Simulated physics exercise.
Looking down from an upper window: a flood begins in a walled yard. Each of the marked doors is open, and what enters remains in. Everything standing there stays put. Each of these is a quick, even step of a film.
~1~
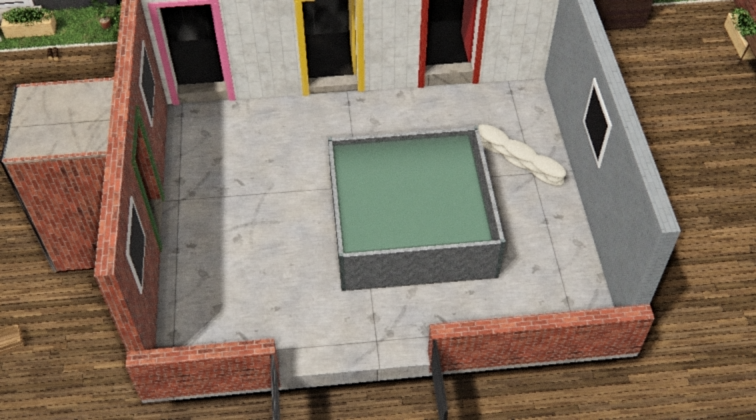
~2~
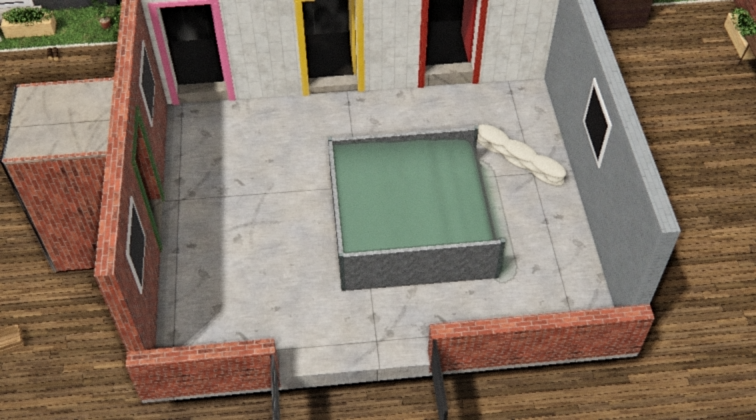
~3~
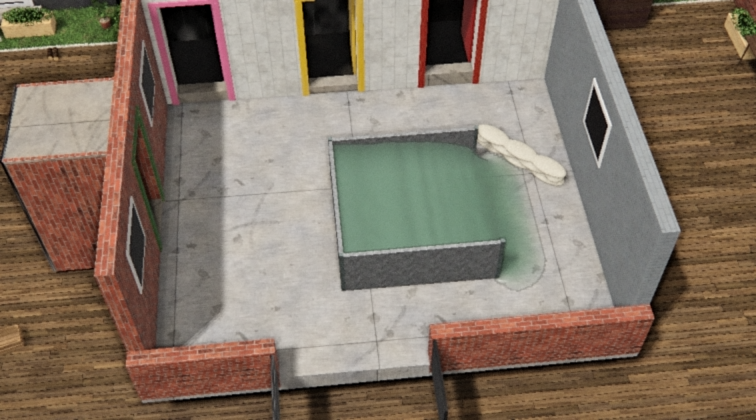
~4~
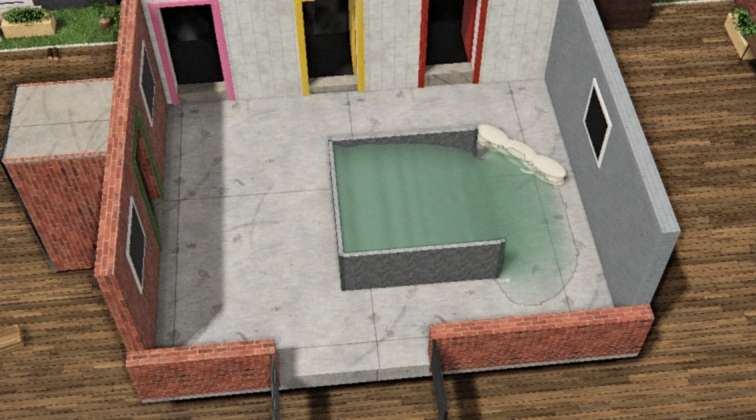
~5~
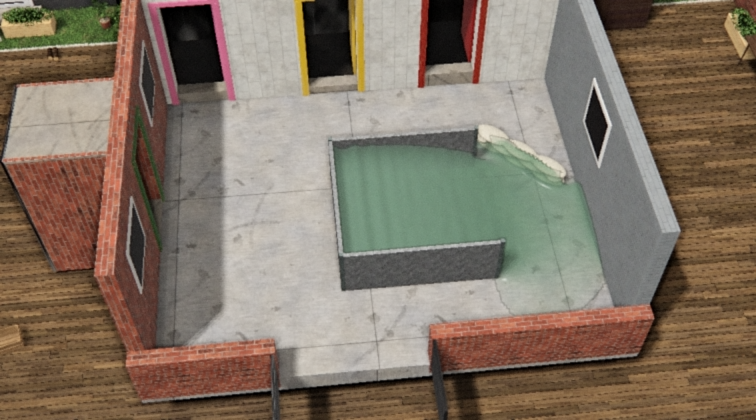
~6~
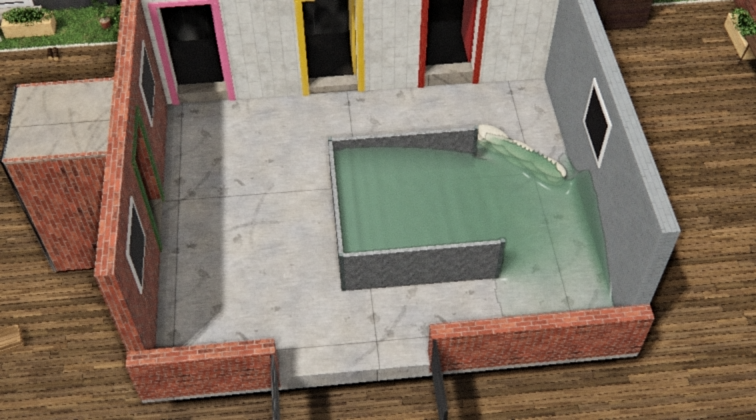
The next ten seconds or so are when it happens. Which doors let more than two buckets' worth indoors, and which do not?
The pink door lets in little enough there, the red door lets in little enough there, the yellow door lets in little enough there, the green door lets in little enough there.
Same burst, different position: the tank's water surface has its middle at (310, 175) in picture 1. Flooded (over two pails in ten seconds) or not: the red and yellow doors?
The red door falls short, while the yellow door falls short.
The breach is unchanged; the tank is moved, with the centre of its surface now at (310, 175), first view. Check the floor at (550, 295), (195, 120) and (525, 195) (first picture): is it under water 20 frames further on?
In order: Submerged, untouched, submerged.
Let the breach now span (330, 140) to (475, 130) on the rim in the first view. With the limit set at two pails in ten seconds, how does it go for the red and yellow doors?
As for the doors, red gets past it and yellow gets past it.
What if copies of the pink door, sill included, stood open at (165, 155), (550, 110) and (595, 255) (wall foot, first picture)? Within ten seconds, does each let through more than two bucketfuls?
In order: Falls short, falls short, exceeds it.
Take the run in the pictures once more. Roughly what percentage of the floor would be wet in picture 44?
It should be close to 95 %.
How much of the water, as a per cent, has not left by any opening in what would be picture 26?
Near 100 in a hundred.
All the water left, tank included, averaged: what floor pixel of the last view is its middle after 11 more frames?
It's close to (494, 227).
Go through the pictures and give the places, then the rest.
Still water in the water tank at (412, 192), in the first frame.
The front is at a hidden place, out from the gap at (483, 208), in the second frame.
The front is at (497, 156), out from the gap at (483, 209), in the third frame.
Water pours out at (483, 210) and has run to (553, 291), in the fourth frame.
Water pours out at (483, 211) and has run to (603, 277), in the fifth frame.
Water pours out at (483, 211) and has run to a hidden place, in the sixth frame.
A moment on, water covers 25 % of the floor; the pink door not reached, the red door not reached, the yellow door not reached, the green door not reached.
Next, water covers 45 % of the floor; the pink door not reached, the red door wet at the sill, nothing in, the yellow door not reached, the green door not reached.
Then, water covers 70 % of the floor; the pink door not reached, the red door wet at the sill, nothing in, the yellow door wet at the sill, nothing in, the green door not reached.
Later, water covers 95 % of the floor; the pink door wet at the sill, nothing in, the red door wet at the sill, nothing in, the yellow door wet at the sill, nothing in, the green door wet at the sill, nothing in.
In the end, water covers 95 % of the floor; the pink door wet at the sill, nothing in, the red door wet at the sill, nothing in, the yellow door wet at the sill, nothing in, the green door wet at the sill, nothing in.
